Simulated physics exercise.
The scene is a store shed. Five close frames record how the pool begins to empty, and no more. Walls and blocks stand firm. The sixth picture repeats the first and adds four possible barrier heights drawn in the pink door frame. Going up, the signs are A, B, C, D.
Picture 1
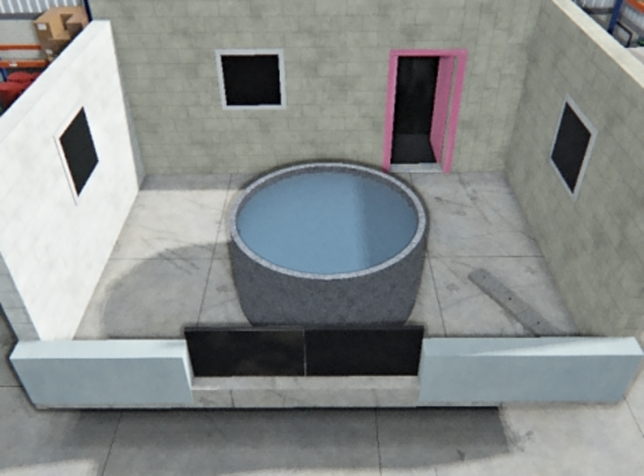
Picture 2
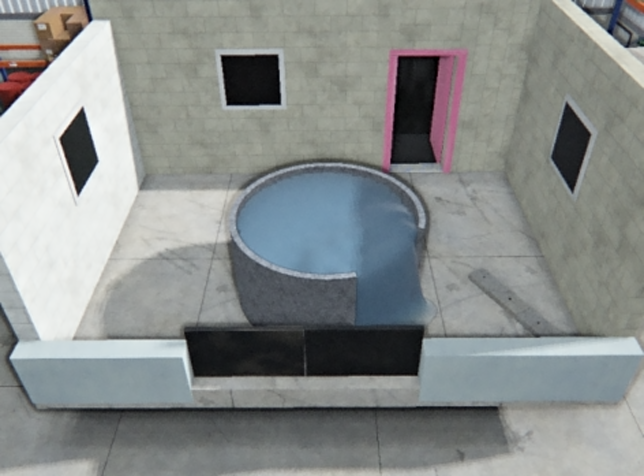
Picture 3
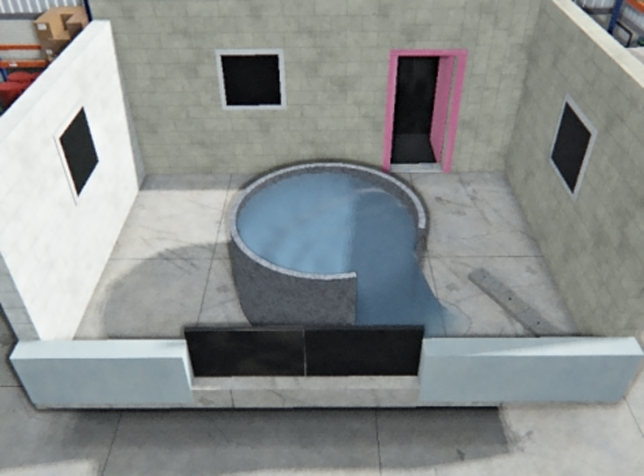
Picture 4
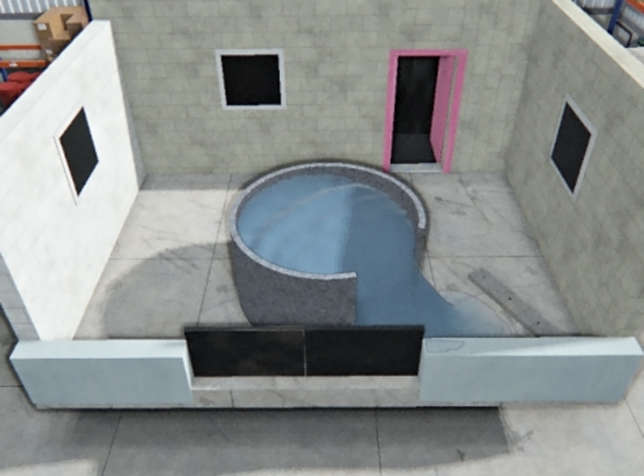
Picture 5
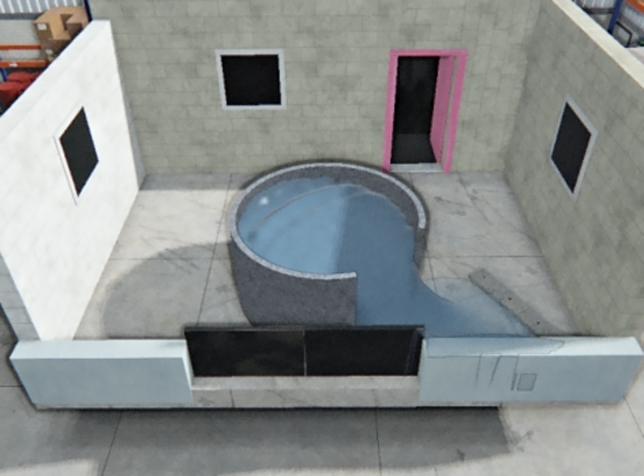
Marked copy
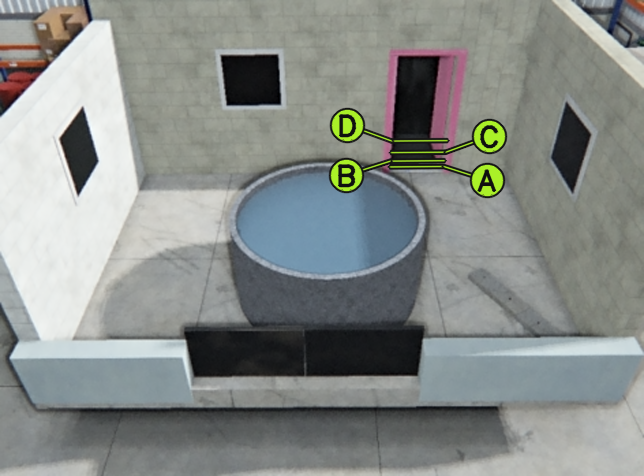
Store shed with a pink doorway, a round stone pool opening at its front right and water spreading rightward across the floor.
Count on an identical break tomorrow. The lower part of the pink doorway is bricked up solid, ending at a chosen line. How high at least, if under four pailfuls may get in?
C is the one.
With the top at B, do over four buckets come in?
Yes, it does.
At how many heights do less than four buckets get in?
Two of them.
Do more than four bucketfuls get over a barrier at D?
No, not at all.
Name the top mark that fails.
B.
On the marked copy, A at (416, 166); B at (417, 160); C at (418, 152); D at (419, 140); from the bottom up A, B, C, D.
Choosing A, dozens of bucketfuls pour in.
Choosing B, about 10 bucketfuls get in.
Choosing C, a splash gets over, under a bucket.
Choosing D, nothing gets over.
